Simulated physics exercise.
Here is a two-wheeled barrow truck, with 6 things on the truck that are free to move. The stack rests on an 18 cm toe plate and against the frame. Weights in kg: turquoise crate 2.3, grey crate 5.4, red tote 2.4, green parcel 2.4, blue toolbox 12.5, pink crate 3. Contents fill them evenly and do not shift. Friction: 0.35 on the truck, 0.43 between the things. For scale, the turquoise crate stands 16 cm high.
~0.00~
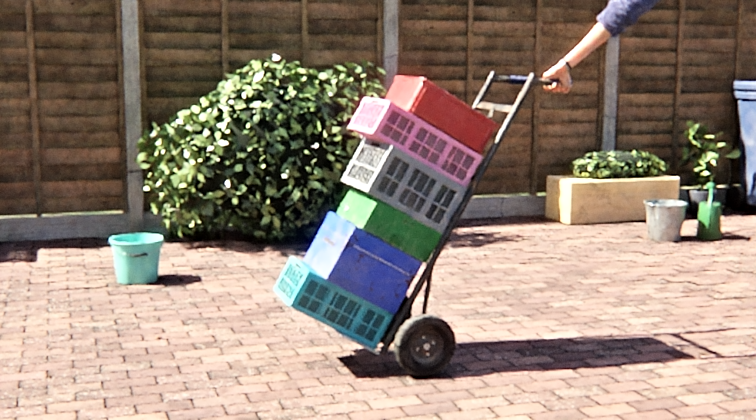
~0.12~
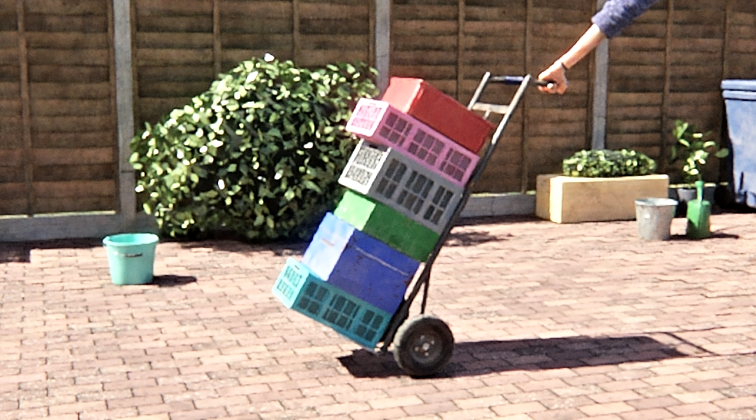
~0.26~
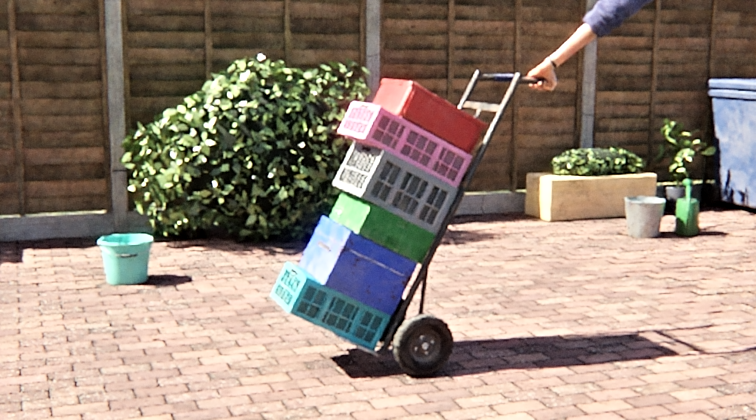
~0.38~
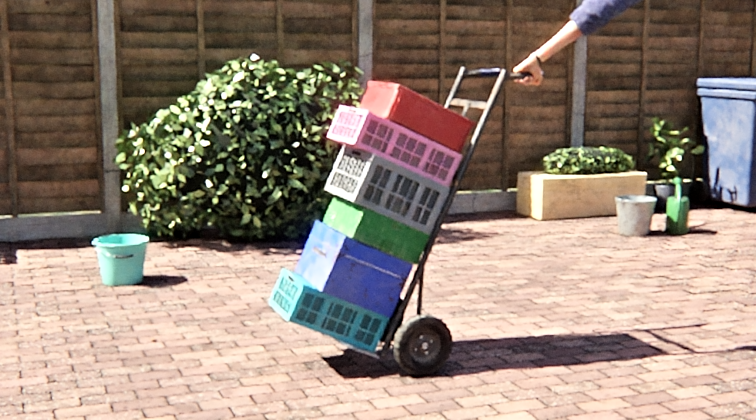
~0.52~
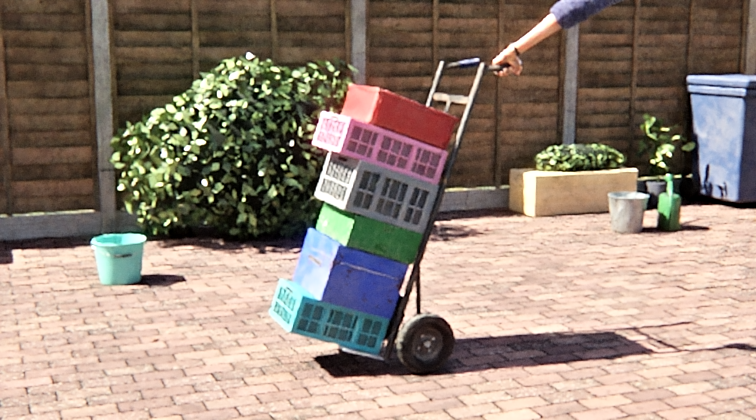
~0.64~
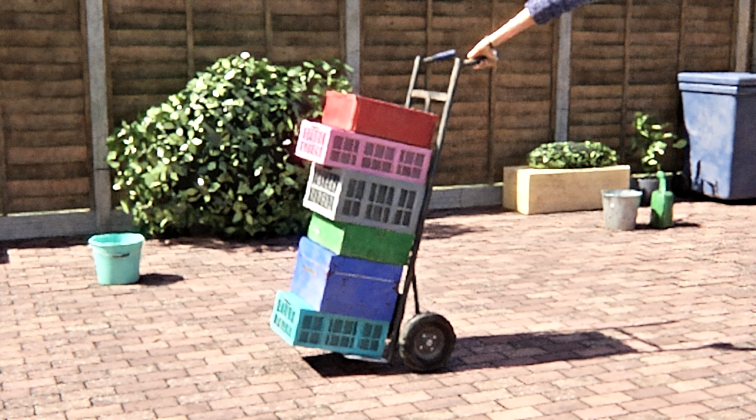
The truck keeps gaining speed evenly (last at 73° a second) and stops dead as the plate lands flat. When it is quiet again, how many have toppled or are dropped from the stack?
In all, three or more.
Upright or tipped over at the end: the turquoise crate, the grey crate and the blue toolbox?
The turquoise crate stays upright; the grey crate topples; the blue toolbox stays upright.
Around 1.44 s, truck upright; grey crate tipped 35° against what carries it near (287, 211); turquoise crate tipped 3° against what carries it near (328, 342); pink crate tipped 35° against what carries it.
Around 1.84 s, truck upright; grey crate, red tote and pink crate now dropped from the stack; turquoise crate tipped 3° against what carries it near (328, 342); green parcel on its side.
Finally (3.0 s), dropped from the stack, grey crate, red tote, green parcel and pink crate; the other 2 still in place (within 10 cm). In the last view, turquoise crate near (328, 342), grey crate near (179, 335).
